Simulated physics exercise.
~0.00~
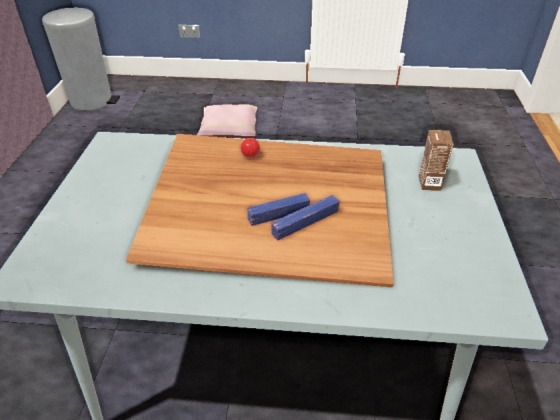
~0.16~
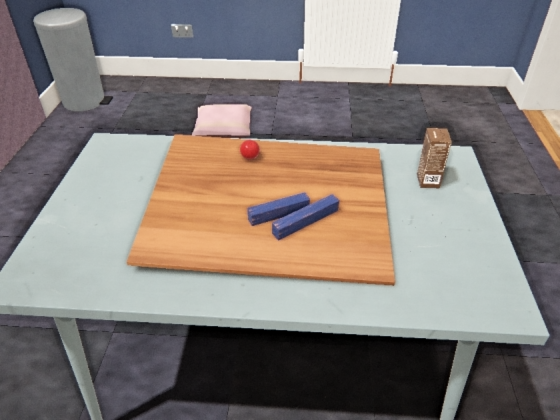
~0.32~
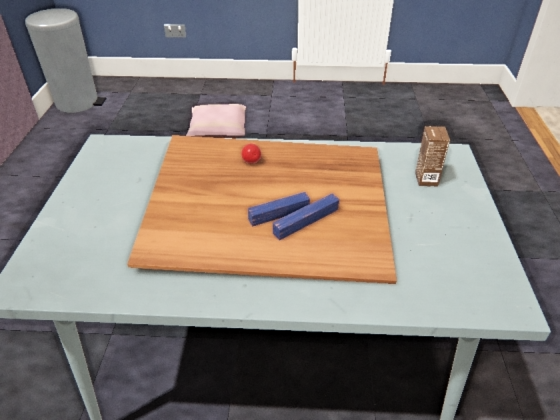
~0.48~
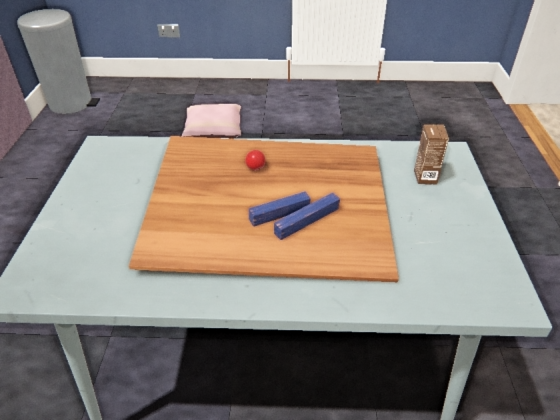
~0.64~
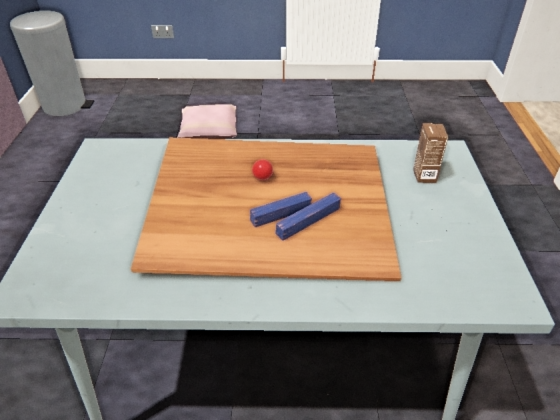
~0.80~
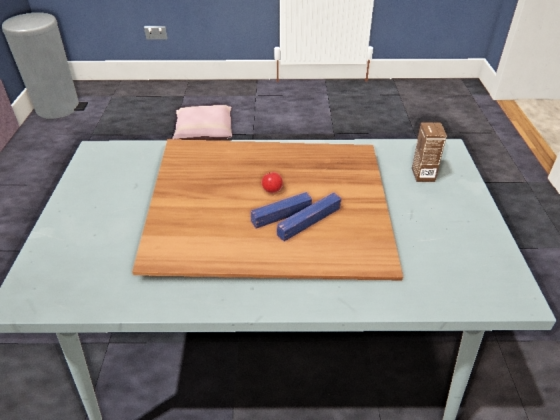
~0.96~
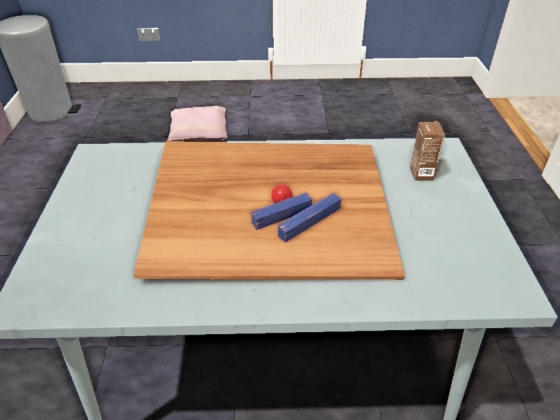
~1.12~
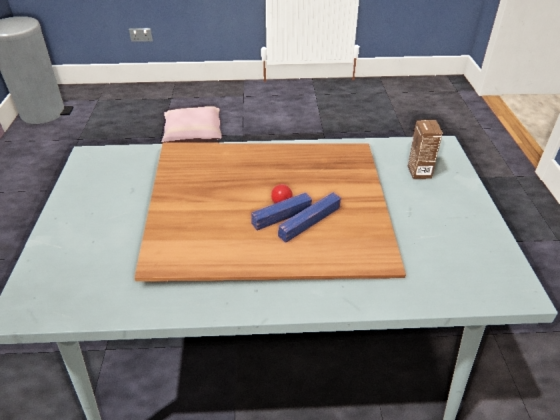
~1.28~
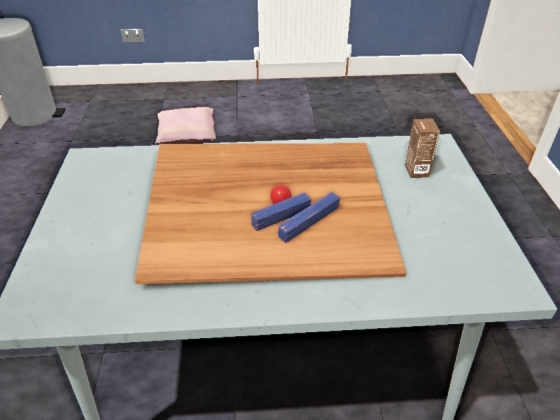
The clip opens on a pale green table holding a wooden board, with two blue blocks resting on it, a red apple near its far edge and a brown carton standing on the table to the right. At first the small red apple barely moves, then it begins to travel slowly towards the viewer and to the right. It picks up a little pace as it nears the blocks, while the view drifts slightly sideways. The apple reaches the far side of the left block and stops there. It stays against that block, still on the board, and the carton remains standing.
